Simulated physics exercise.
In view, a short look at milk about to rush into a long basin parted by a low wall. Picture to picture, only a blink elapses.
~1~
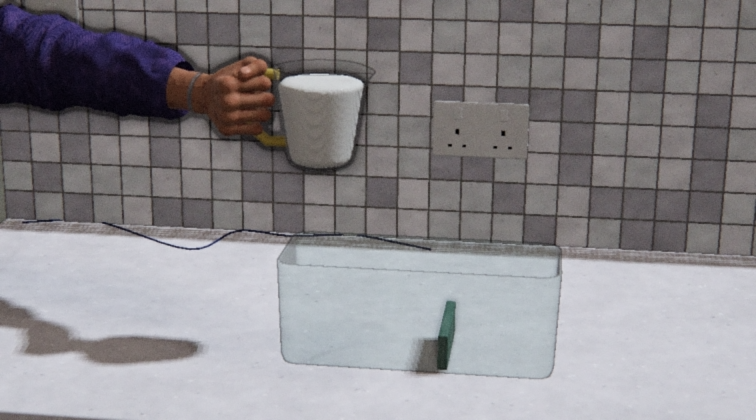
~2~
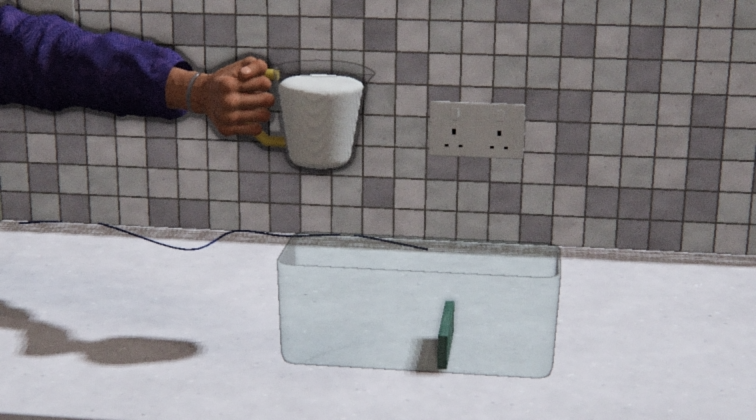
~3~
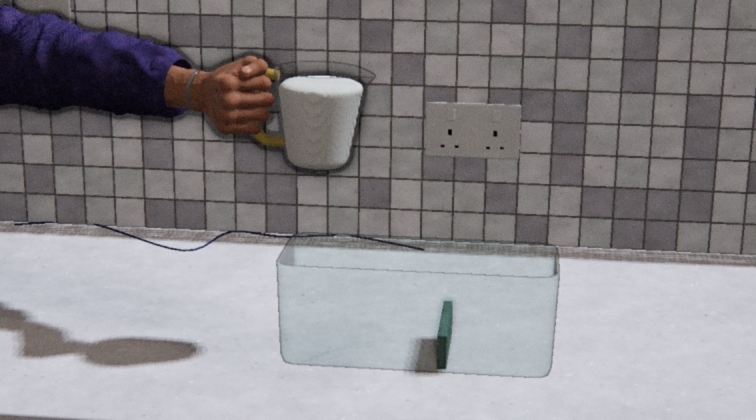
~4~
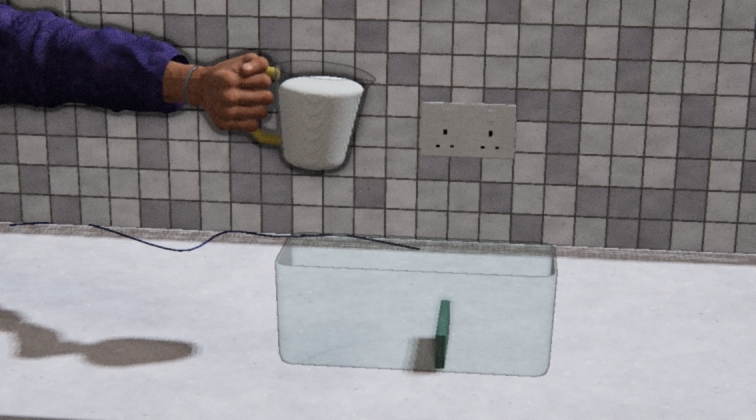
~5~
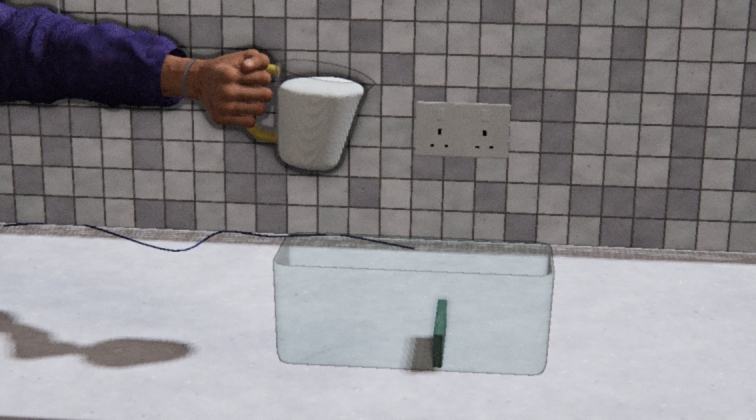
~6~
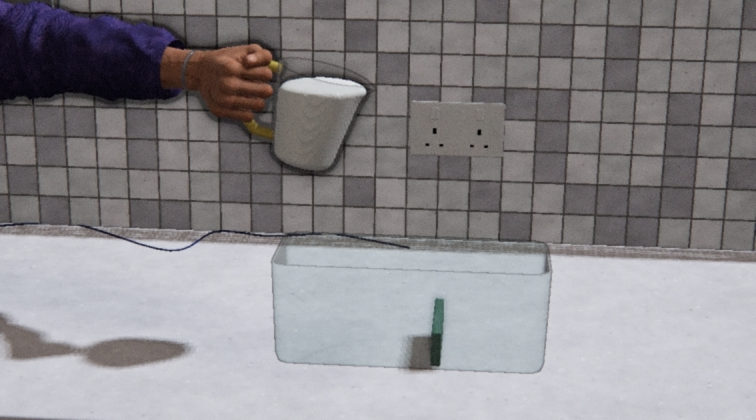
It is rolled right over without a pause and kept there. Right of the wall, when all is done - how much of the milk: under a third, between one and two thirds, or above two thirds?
When all is done, between one and two thirds is there.
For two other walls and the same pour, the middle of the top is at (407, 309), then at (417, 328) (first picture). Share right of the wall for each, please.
You'd get roughly 95 per cent the first time and roughly 85 per cent the second.
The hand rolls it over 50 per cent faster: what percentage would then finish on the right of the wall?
About 35 per cent.
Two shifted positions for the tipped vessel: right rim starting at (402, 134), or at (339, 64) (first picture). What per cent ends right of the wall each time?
The first gives 70 %, the second 5 %.
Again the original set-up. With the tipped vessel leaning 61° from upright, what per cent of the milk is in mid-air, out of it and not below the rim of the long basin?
Somewhere around 20 per cent of it.
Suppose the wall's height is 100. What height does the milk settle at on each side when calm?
Levels: Left around 30 per cent, right around 40 per cent.
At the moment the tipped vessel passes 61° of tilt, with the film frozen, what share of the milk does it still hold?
It still holds close to 75 per cent at that lean.
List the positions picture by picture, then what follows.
Tilt 0°; pouring edge (375, 71); surface from (280, 80) to (365, 83); the long basin's rim runs from (286, 248) to (561, 262); the wall's top is at (447, 319), in the first picture.
Tilt 1°; pouring edge (375, 72); surface from (280, 81) to (364, 84), in the second picture.
Tilt 2°; pouring edge (376, 75); surface from (281, 81) to (364, 86), in the third picture.
Tilt 5°; pouring edge (376, 78); surface from (281, 83) to (365, 87), in the fourth picture.
Tilt 9°; pouring edge (376, 83); surface from (281, 83) to (365, 87), in the fifth picture.
Tilt 14°; pouring edge (376, 88); surface from (280, 85) to (368, 89), in the sixth picture.
A moment on, the tilt is 61° and 74 per cent is still to pour, 3 is left of the wall and 4 right of it.
Next, the tilt is 93° and 21 per cent is still to pour, 20 is left of the wall and 40 right of it.
Then the tilt is 102° and 0 per cent is still to pour, 50 is left of the wall and 47 right of it.
Later the tilt is 102° and 0 per cent is still to pour, 51 is left of the wall and 48 right of it.
Finally, 51 per cent lies left of the wall, 48 right of it and 1 outside.
